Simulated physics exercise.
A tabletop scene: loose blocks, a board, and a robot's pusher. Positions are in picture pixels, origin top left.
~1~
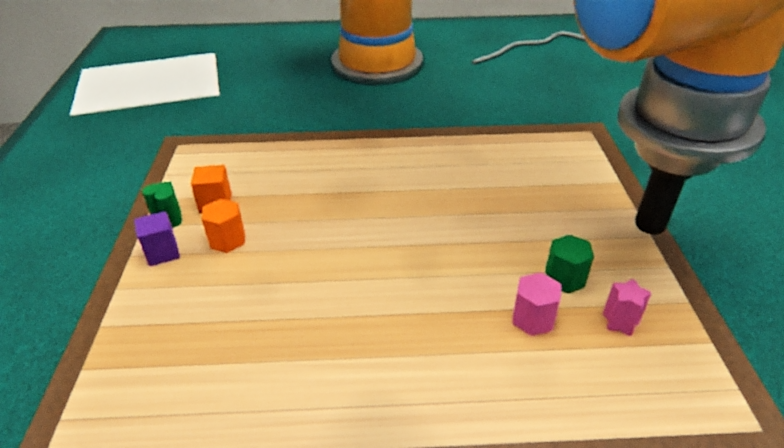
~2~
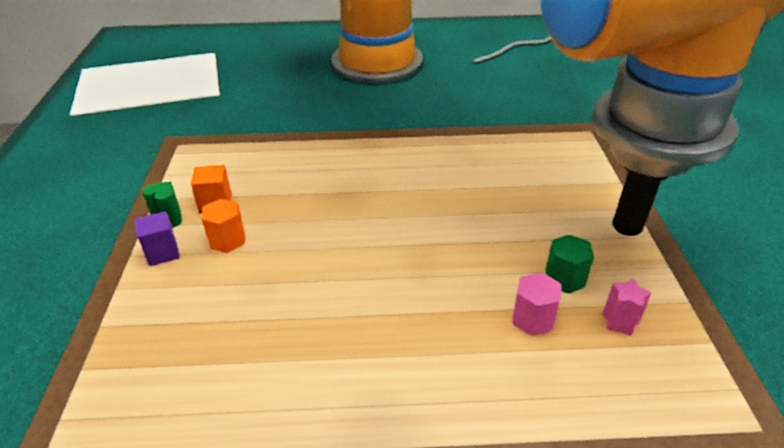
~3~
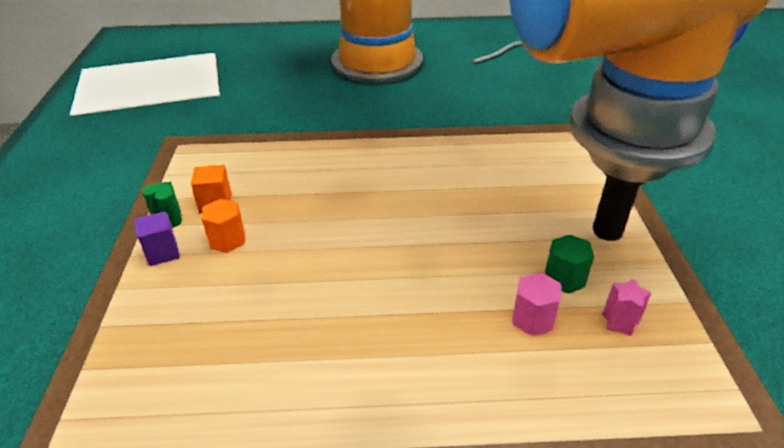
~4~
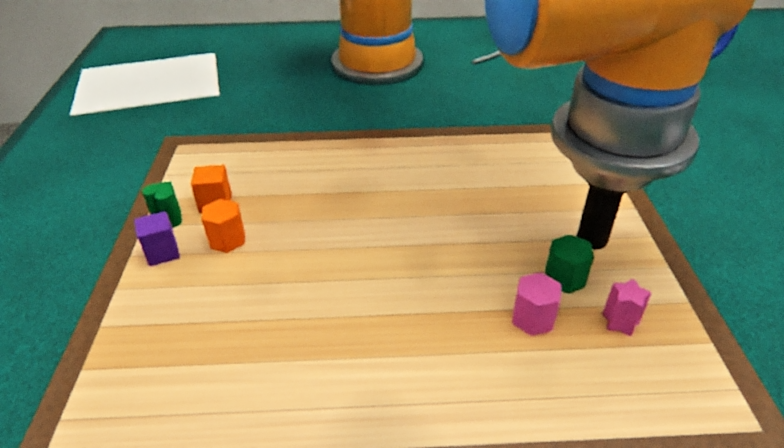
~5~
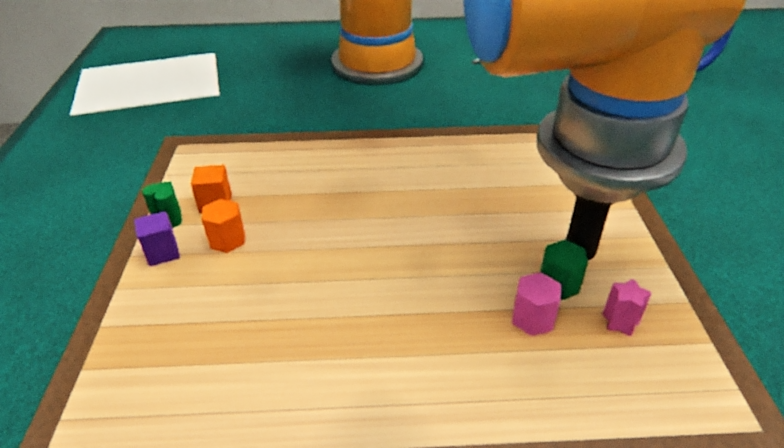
On a wooden board, a robot arm's black pusher moving left past scattered coloured blocks and nudging a green six-sided block slightly.
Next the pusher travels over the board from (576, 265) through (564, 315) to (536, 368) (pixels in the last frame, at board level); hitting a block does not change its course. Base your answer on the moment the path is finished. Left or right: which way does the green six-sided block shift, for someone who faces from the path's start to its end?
With start-to-end as forward, it shifts right.
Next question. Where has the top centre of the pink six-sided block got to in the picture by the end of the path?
So, by the moment the path ends, you'll find the top centre of the pink six-sided block at (455, 328).
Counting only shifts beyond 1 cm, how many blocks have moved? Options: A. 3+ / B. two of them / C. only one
I'll go with B - two of them.
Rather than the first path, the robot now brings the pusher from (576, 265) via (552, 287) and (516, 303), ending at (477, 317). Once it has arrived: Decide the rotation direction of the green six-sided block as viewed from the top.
From above, the green six-sided block will be seen to turn anti-clockwise.
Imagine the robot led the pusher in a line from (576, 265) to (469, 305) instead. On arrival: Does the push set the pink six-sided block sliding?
Yes, that is how it ends up.
What follows on the original path. One third of the way, pusher (572, 284); pink six-sided block (522, 303), turned 15° clockwise; green six-sided block (550, 283), turned 25° clockwise.
Two thirds of the way, pusher (560, 319); pink six-sided block (487, 322), turned 40° clockwise; green six-sided block (528, 313), turned 50° clockwise.
At the end, pusher (540, 355); pink six-sided block (455, 328), turned 60° clockwise; green six-sided block (501, 331), turned 70° clockwise; pink star-shaped block still.
